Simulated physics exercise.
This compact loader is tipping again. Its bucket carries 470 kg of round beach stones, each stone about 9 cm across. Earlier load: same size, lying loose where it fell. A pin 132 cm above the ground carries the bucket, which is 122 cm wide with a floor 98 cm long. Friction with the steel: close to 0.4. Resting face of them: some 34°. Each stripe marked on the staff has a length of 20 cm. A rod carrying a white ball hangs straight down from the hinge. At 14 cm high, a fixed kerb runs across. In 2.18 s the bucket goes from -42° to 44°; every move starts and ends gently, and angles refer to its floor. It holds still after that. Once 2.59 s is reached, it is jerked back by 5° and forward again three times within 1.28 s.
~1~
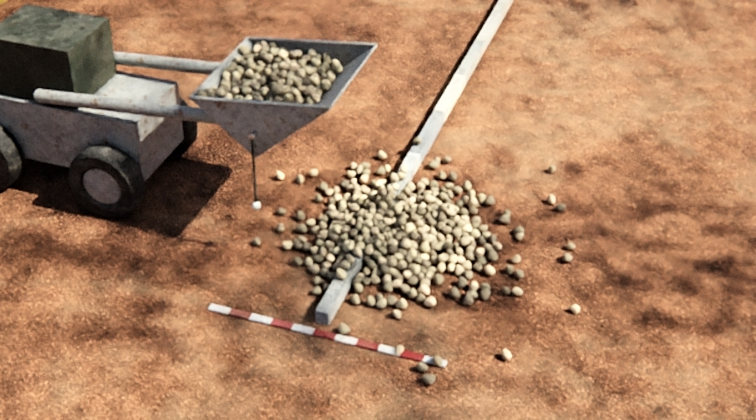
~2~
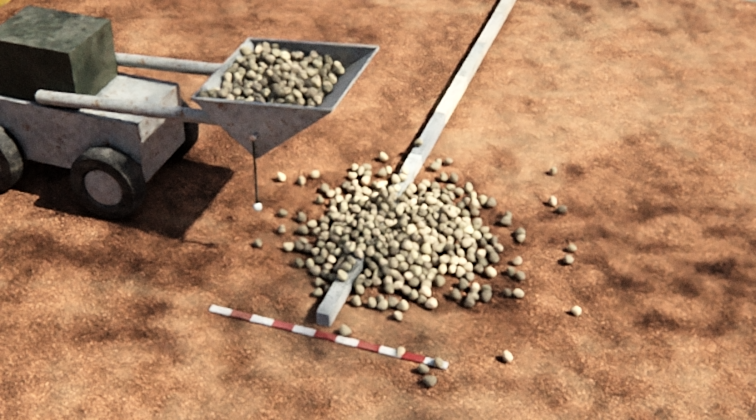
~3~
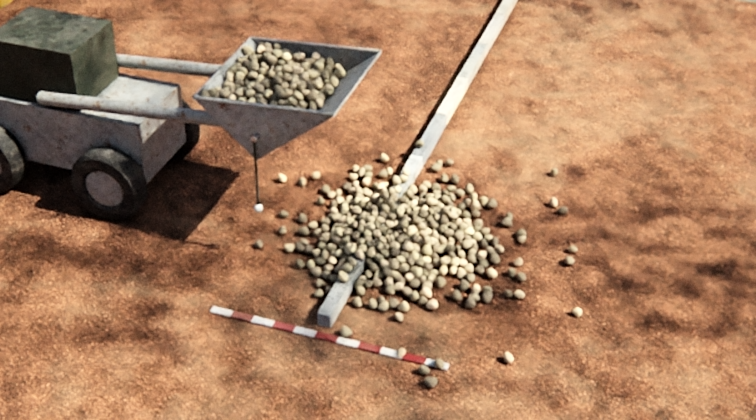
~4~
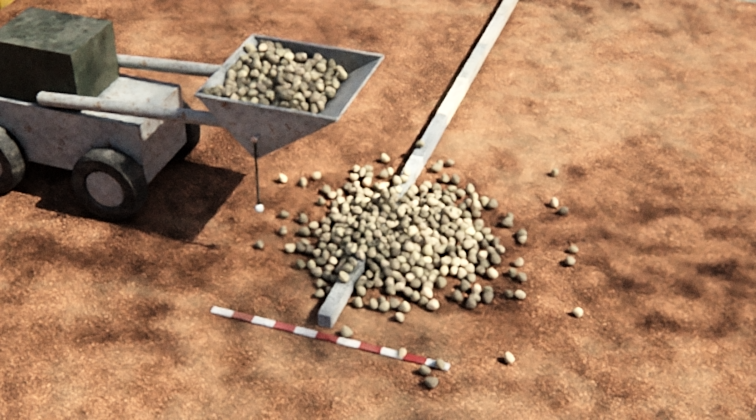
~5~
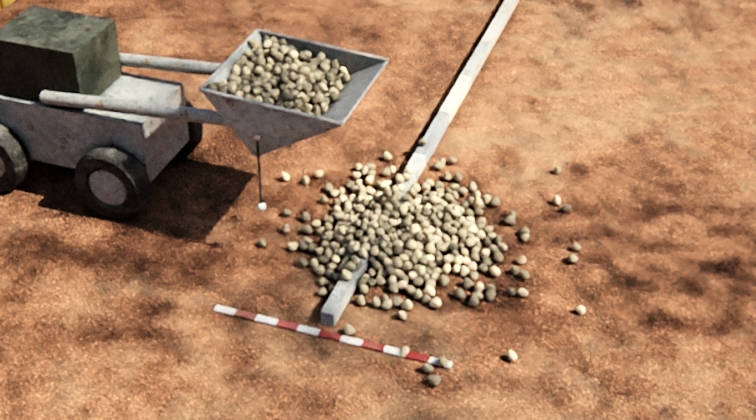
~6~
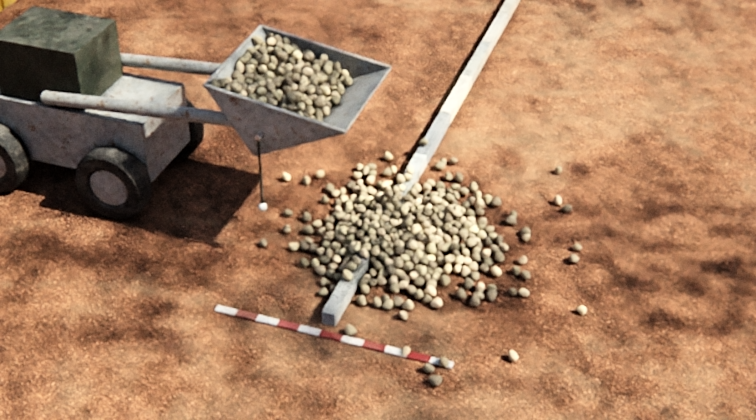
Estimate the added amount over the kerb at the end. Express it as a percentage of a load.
Roughly 47 per cent of a load.
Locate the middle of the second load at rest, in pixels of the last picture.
Near (380, 222).
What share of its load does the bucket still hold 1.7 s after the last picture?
Still inside: Some 10 %.
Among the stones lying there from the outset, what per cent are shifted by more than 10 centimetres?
Roughly 20 per cent of them.
Then, 1.0 s after the last picture the floor is at 31°; in per cent of one load, 91 in the bucket, 45 on this side of the kerb, 64 over the kerb; the foremost stones are at (553, 266).
Then, 1.7 s after the last picture the floor is at 44°; in per cent of one load, 8 in the bucket, 95 on this side of the kerb, 97 over the kerb; the foremost stones are at (553, 266).
Then, 3.7 s after the last picture the floor is at 44°; in per cent of one load, 0 in the bucket, 89 on this side of the kerb, 111 over the kerb; the foremost stones are at (553, 266).
Then, 6.6 s after the last picture the floor is at 44°; in per cent of one load, 0 in the bucket, 89 on this side of the kerb, 111 over the kerb; the foremost stones are at (553, 266). Net gain over the kerb, 47.
